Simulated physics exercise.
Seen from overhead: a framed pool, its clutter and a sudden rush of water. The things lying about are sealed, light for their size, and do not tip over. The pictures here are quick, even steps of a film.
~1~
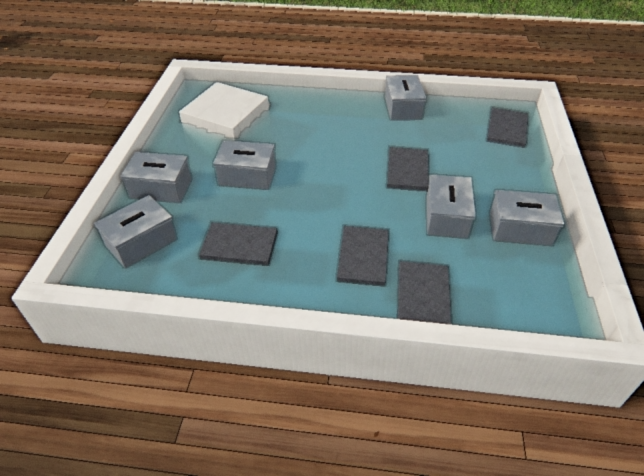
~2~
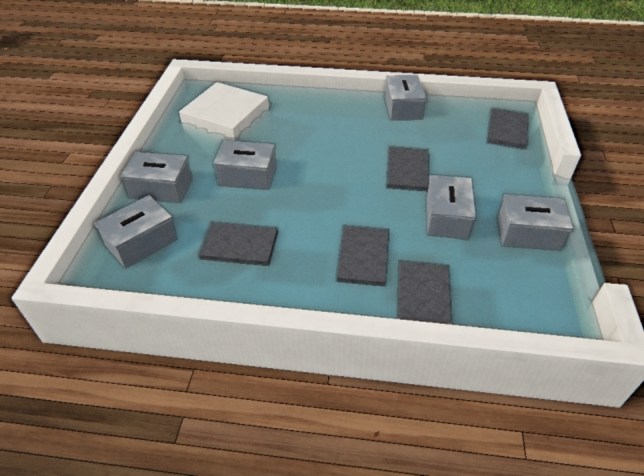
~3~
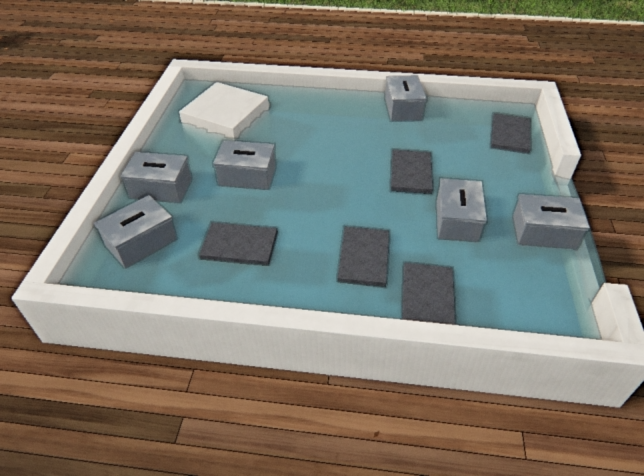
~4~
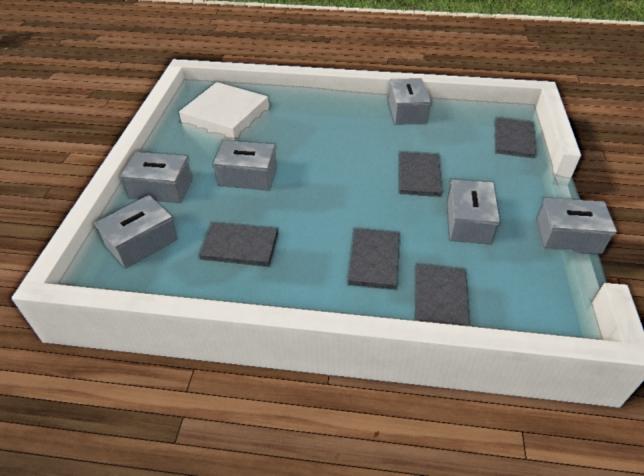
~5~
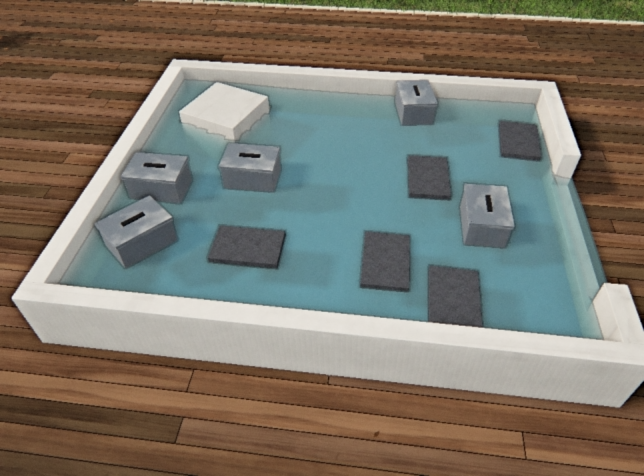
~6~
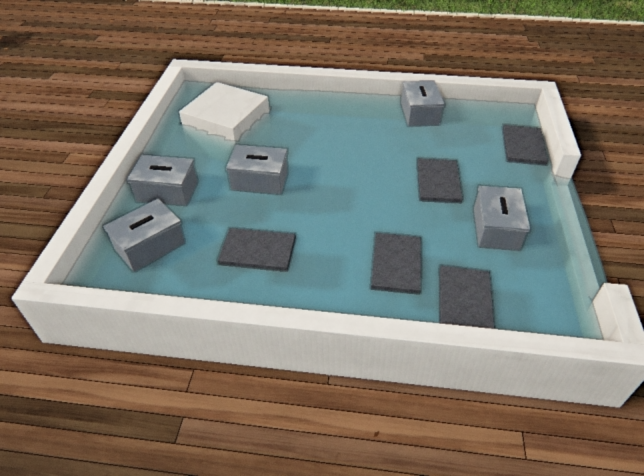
In a white-framed pool on a wooden deck, a gap opened in the right wall, and the floating grey boxes and dark mats drifted rightward, with one box passing out through the opening.
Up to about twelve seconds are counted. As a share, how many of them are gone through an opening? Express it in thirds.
My forecast is one third to two thirds.
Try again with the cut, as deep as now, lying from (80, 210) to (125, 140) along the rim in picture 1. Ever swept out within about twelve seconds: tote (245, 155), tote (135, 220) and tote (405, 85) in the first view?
First flushed away, then flushed away, then held back.
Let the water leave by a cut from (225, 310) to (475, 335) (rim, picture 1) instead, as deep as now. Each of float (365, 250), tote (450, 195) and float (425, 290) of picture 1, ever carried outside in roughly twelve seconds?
Item one: Leaves; item two: Leaves; item three: Leaves.
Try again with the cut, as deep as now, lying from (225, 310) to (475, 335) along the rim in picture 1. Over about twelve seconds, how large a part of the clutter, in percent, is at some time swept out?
Close to 40 percent.
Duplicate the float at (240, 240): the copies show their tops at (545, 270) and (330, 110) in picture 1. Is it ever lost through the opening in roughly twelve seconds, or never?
Observed in sequence: Departs and stays put.
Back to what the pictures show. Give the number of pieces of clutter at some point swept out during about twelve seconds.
Tally: 6.
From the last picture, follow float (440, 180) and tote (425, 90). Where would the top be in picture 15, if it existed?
Approximately (508, 204) for one, (446, 105) for the other.
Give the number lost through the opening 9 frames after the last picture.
The total is 3.
A moment on, 1 of 11 are out; 10 afloat.
Next, 3 of 11 are out; 8 afloat.
Later, 5 of 11 are out; 6 afloat.
In the end, 6 of 11 are out; 5 afloat.
